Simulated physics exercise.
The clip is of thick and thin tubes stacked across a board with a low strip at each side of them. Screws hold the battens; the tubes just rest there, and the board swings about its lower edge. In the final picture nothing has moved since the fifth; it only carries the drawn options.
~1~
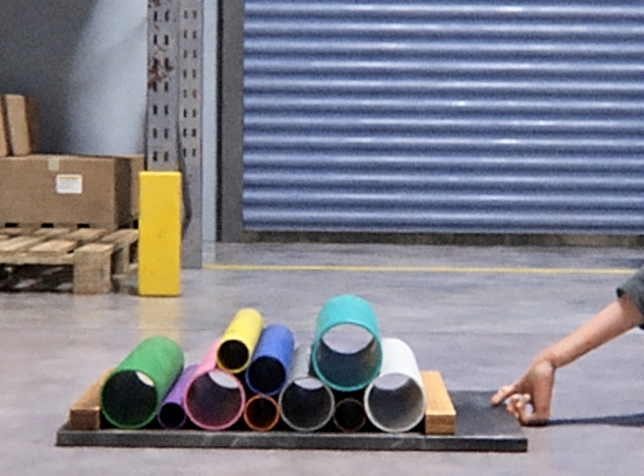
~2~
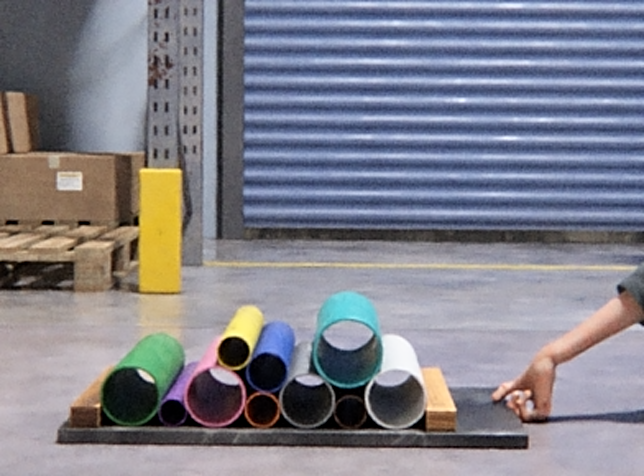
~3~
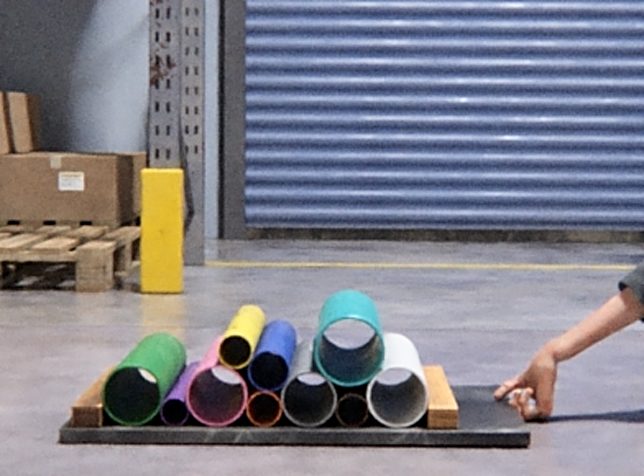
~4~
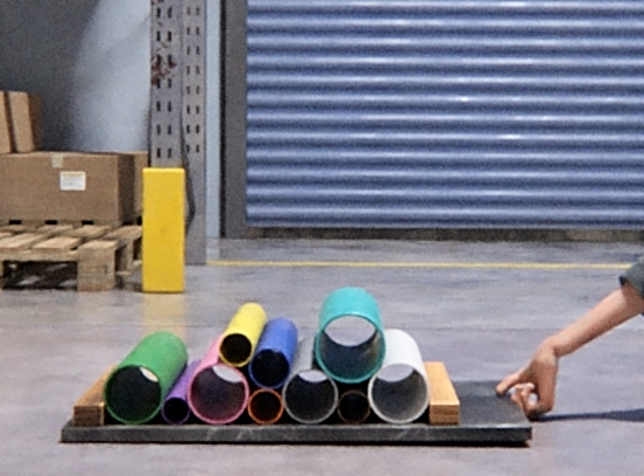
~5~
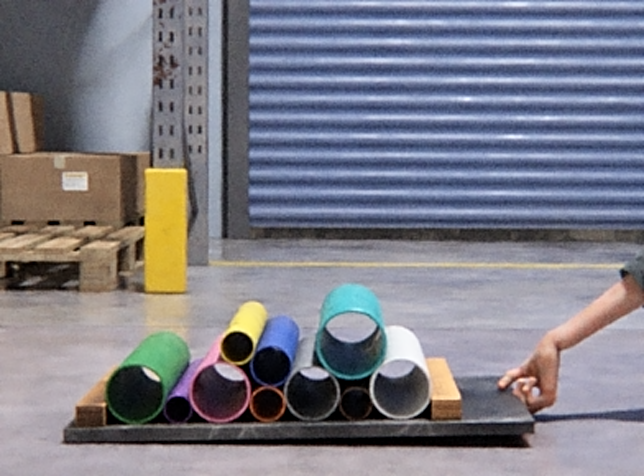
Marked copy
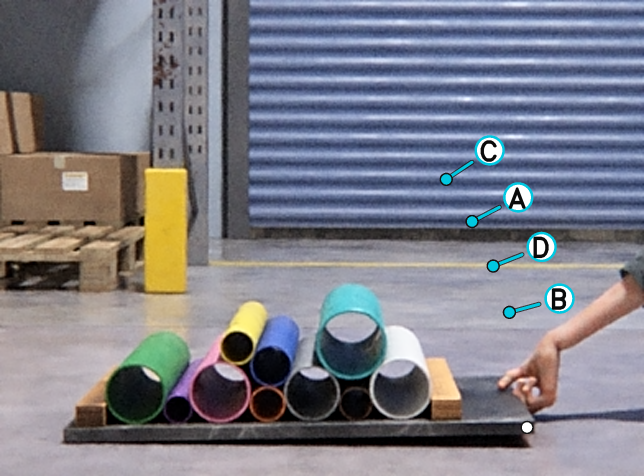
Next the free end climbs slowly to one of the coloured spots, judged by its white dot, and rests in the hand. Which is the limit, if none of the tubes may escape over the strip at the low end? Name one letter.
The last mark within the limit is C.
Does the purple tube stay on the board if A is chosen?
The purple tube: Yes.
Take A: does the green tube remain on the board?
The green tube: Yes.
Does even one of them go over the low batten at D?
No.
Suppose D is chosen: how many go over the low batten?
The count is none.
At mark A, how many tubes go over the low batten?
At A the number is none.
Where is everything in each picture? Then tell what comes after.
Blue tube (266, 375); turquoise tube (348, 356); yellow tube (233, 355), in the first picture.
Yellow tube (234, 352); board (296, 403), in the second picture.
Board (298, 401); brown tube (352, 410); white tube (398, 396); blue tube (269, 371), in the third picture.
Board (300, 399); green tube (134, 394); purple tube (176, 410), in the fourth picture.
Board (302, 396); green tube (136, 394); purple tube (178, 409), in the fifth picture.
On the marked copy, A at (472, 221); B at (509, 312); C at (447, 180); D at (493, 266); the white dot at (527, 427).
Following C. Soon after the start, board at 19°.
Later, board at 34°.
In the end, board at 34°, none over the low batten.
As for the rest, A none over the low batten; B none over the low batten; D none over the low batten.
